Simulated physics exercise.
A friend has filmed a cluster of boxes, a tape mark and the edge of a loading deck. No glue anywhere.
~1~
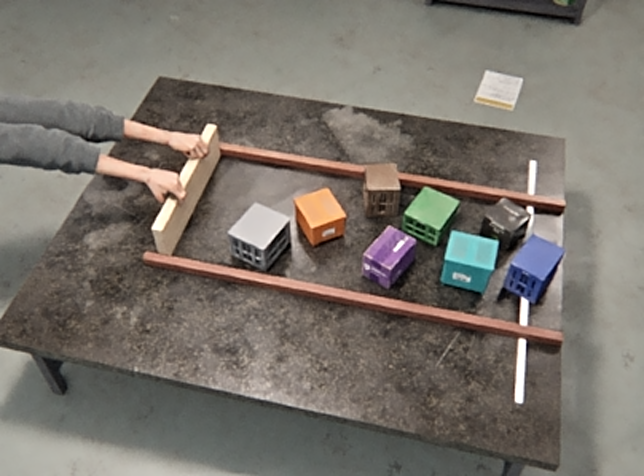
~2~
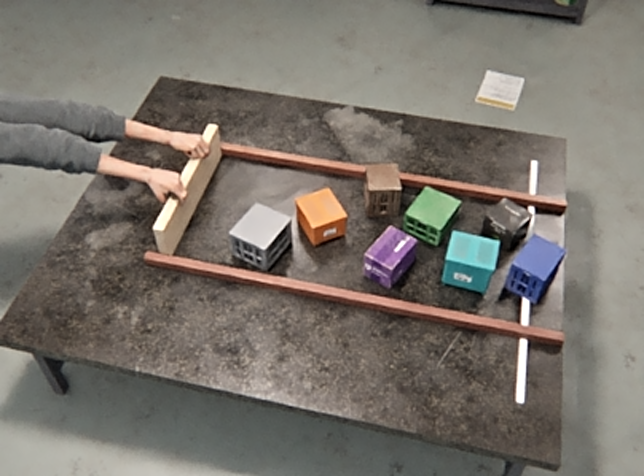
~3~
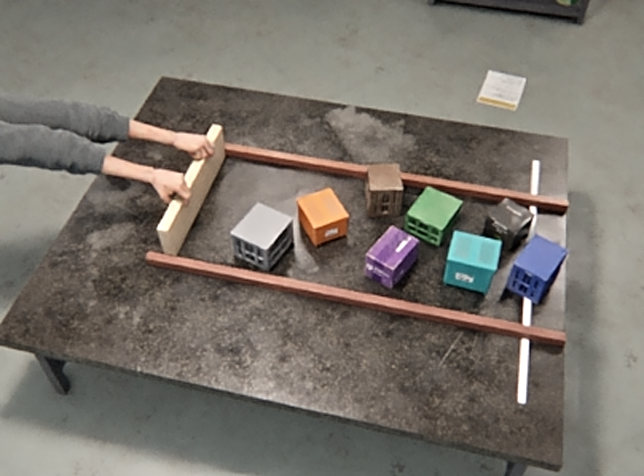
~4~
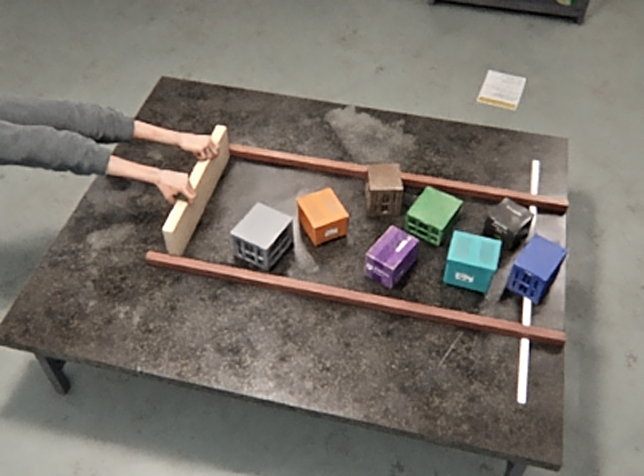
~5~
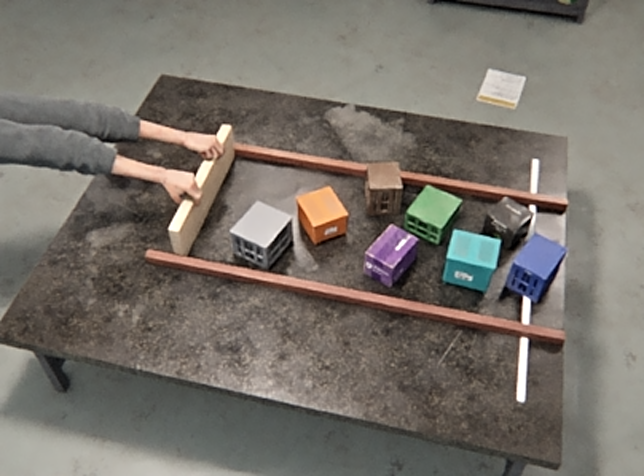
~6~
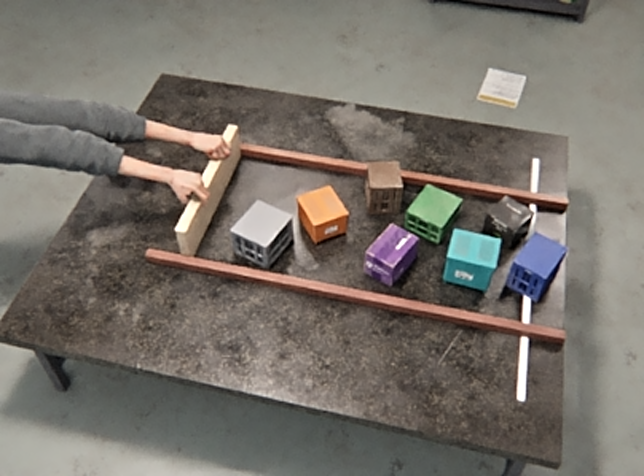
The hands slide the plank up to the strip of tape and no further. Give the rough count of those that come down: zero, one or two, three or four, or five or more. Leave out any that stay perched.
Outcome: The number that fall off is five or more.
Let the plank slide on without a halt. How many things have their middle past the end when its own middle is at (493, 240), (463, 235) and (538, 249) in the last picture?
The counts: 3, 2 and 5.
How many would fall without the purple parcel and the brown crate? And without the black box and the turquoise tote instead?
4 in the first case, 3 in the second.
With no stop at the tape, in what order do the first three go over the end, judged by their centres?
In order: The blue crate, then the black box, then the turquoise tote.
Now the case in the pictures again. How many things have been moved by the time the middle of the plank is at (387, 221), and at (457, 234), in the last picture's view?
First 6, then 8.
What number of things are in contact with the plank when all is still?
In contact: 3.
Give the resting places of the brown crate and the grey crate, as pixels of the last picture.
The brown crate at (552, 217), the grey crate at (554, 286).
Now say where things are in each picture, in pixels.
In the first frame, blue crate (534, 269); black box (505, 224); turquoise tote (469, 263); plank (189, 189); tape (527, 264).
In the second frame, black box (507, 224); purple parcel (390, 257).
In the third frame, turquoise tote (471, 263); brown crate (384, 190).
In the fourth frame, blue crate (536, 269); orange tote (322, 217).
In the fifth frame, black box (508, 223); plank (205, 189).
In the sixth frame, blue crate (536, 267); black box (508, 222); turquoise tote (471, 261); plank (211, 189); tape (530, 262).
Early on, none off yet; blue crate at rest near (536, 267); black box at rest near (508, 222); turquoise tote at rest near (471, 261).
A while later, none off yet; blue crate travelled a little near (556, 268); black box travelled a little near (528, 222); turquoise tote travelled about its own width near (514, 268).
Finally, the number that fall off is five or more; lost, purple parcel, green crate, turquoise tote, black box and blue crate.
